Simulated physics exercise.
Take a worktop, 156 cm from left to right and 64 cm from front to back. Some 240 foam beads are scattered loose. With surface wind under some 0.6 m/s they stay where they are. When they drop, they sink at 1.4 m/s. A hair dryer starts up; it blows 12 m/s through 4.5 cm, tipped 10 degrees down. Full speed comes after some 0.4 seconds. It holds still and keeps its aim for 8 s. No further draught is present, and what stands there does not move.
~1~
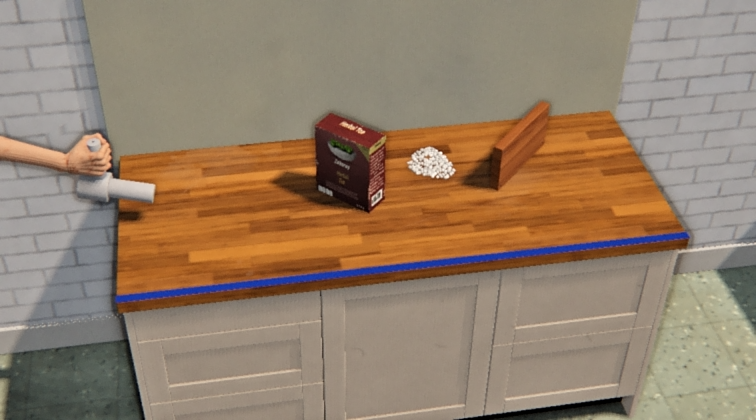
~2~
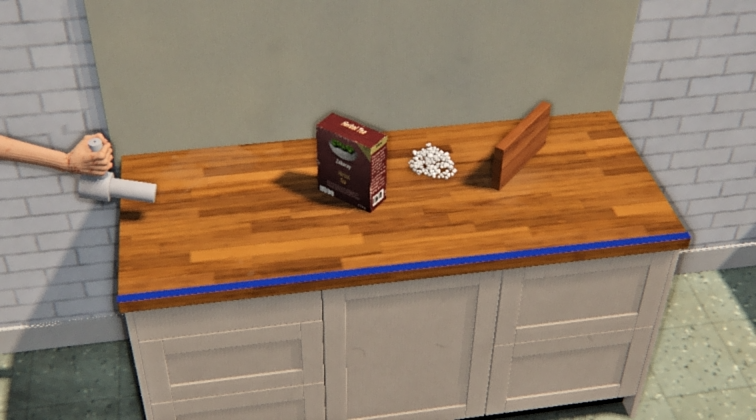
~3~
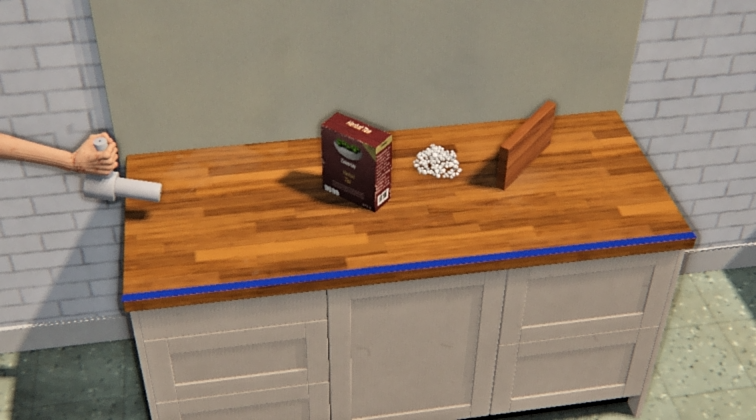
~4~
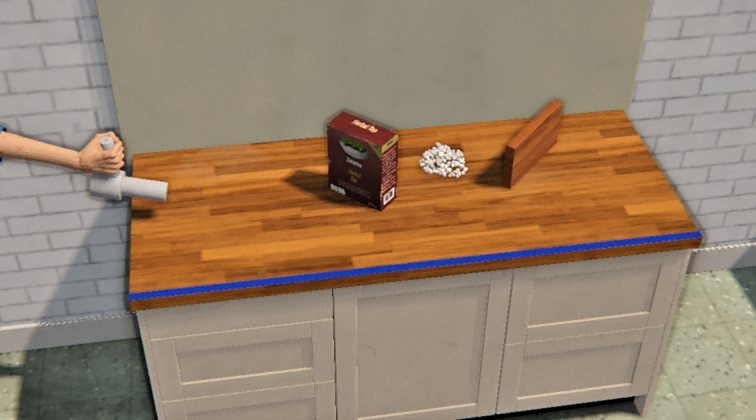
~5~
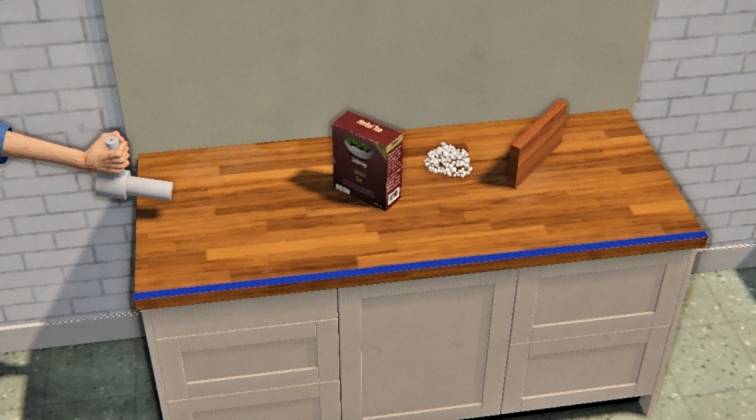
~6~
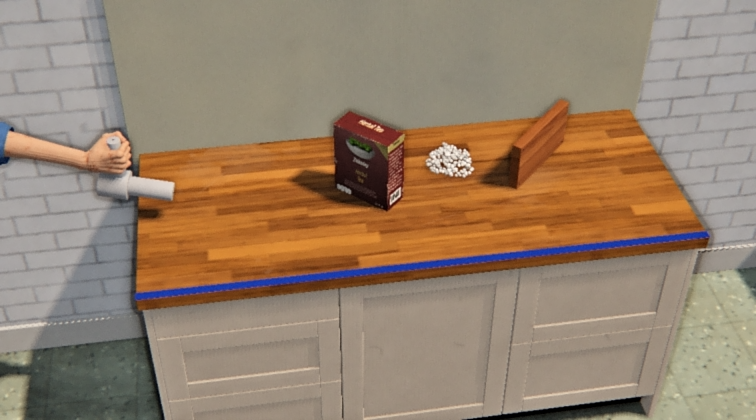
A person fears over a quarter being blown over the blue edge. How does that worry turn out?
It does not come true.
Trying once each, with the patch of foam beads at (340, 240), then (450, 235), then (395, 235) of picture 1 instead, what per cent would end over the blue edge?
In that order: 100 %, 40 %, 70 %.
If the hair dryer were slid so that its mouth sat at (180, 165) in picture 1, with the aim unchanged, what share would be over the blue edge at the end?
0 per cent.
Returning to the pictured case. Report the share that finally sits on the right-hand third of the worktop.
Roughly 0 in a hundred.
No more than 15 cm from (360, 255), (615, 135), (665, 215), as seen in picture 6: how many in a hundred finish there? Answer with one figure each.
I would say some 0 %, 0 % and 0 % respectively.
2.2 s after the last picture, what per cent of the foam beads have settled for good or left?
About 80 per cent.
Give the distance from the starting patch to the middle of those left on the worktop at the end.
That comes to some 0 centimetres.
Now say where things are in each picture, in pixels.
The middle of the foam beads is near (431, 164), none has stirred yet and the mouth of the hair dryer is at (154, 194), in the first picture.
The middle of the foam beads is near (432, 163), none has stirred yet and the blue edge is centred on (416, 269), in the second picture.
The middle of the foam beads is near (437, 162), none has stirred yet, the top of a board is at (529, 124) and the top of a carton is at (356, 129), in the third picture.
The middle of the foam beads is near (443, 161) and none has stirred yet, in the fourth picture.
The middle of the foam beads is near (448, 161) and none has stirred yet, in the fifth picture.
The middle of the foam beads is near (450, 161) and none has stirred yet, in the sixth picture.
Then, 1.2 s after the last picture, 17 % are on the move or not yet settled, 0 % are over the blue edge; the middle of those still in play is near (450, 161).
Then, 2.2 s after the last picture, 17 % are on the move or not yet settled, 0 % are over the blue edge; the middle of those still in play is near (450, 161).
Then, 4.0 s after the last picture, 16 % are on the move or not yet settled, 0 % are over the blue edge; the middle of those still in play is near (450, 161).
Then, 7.6 s after the last picture, at the end, 0 % are over the blue edge; the middle of those still in play is near (450, 161).
